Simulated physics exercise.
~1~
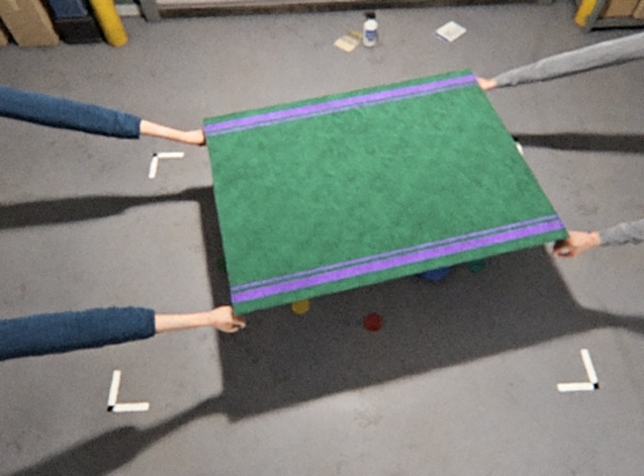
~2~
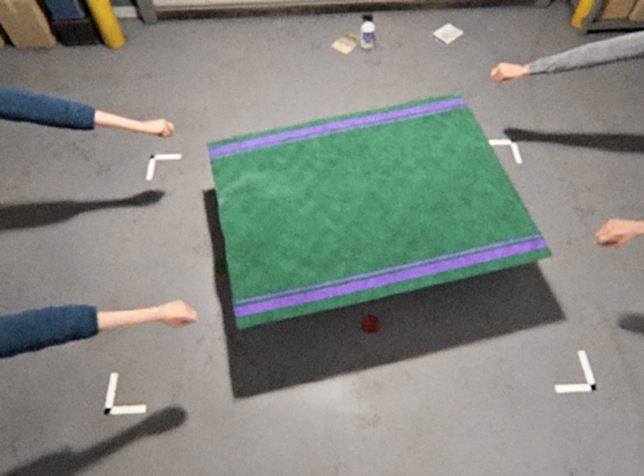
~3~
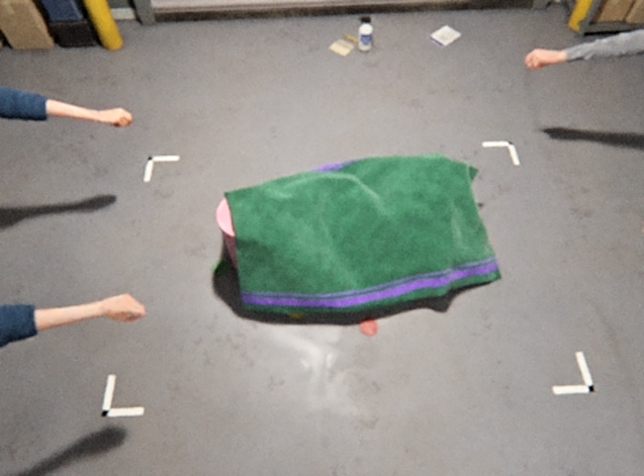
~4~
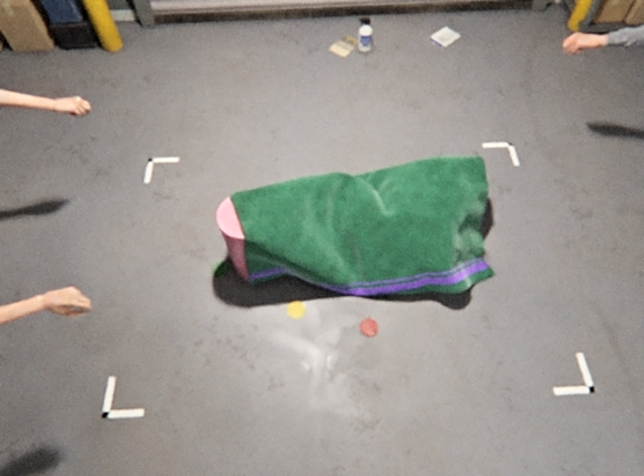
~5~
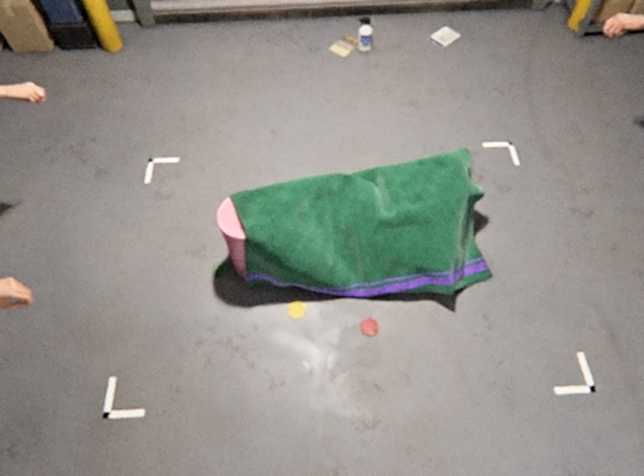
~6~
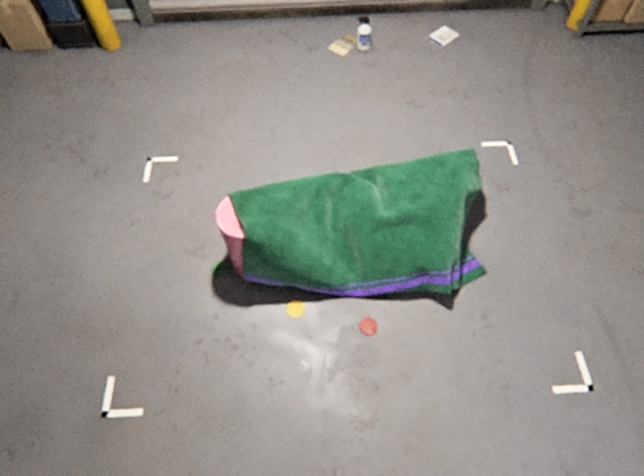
Green blanket with purple stripes dropping from four hands, draping over objects on a workshop floor, yellow and red discs left uncovered.
